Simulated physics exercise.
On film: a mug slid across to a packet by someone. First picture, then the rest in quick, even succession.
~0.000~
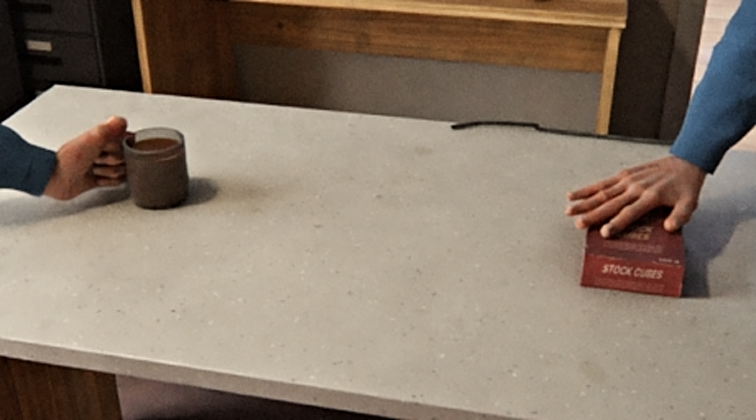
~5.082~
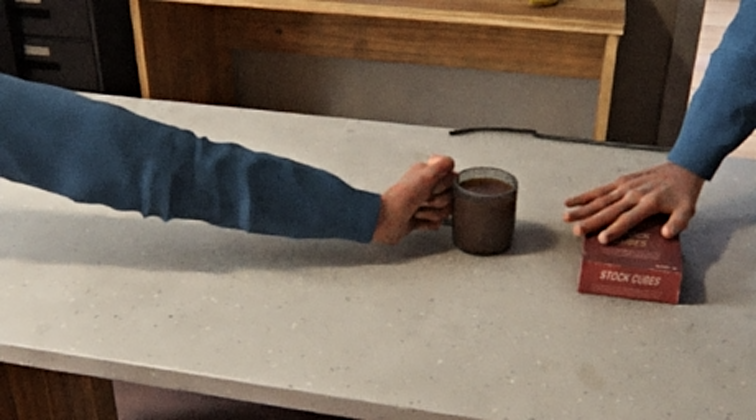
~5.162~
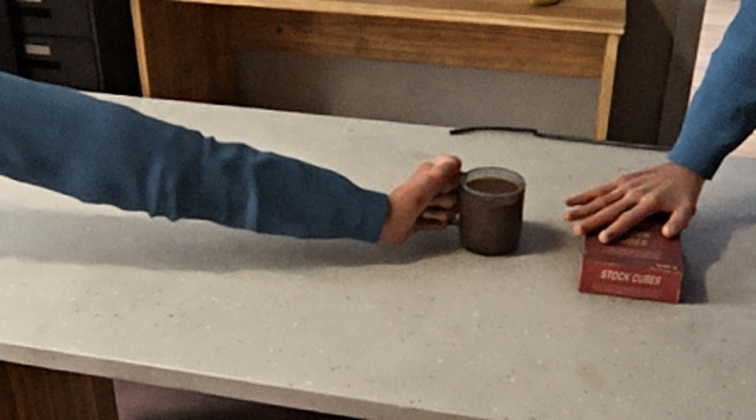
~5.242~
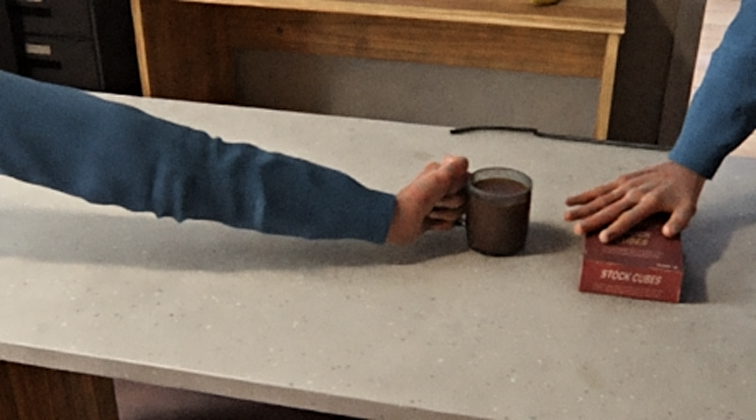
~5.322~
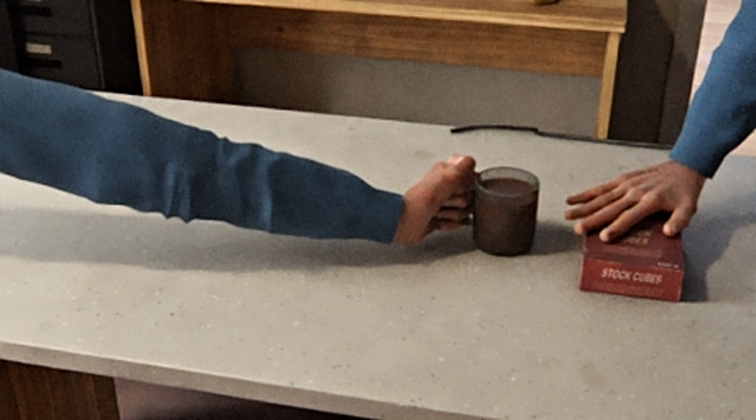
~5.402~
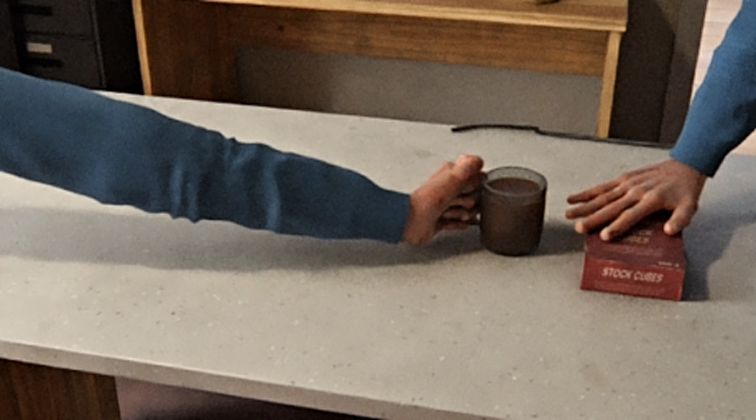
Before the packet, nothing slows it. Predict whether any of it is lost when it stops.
Prediction: Nothing is lost.
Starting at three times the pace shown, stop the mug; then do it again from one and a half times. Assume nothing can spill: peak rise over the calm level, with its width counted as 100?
The wave tops out at around 30 per cent of the width, and then at around 15 per cent.
By 5.9 s, the mug meets the packet.
By 6.0 s, the cocoa surges up the wall; the wave climbs under half way to the rim.
By 7.0 s, the mug stands at the packet; its rim is dry.
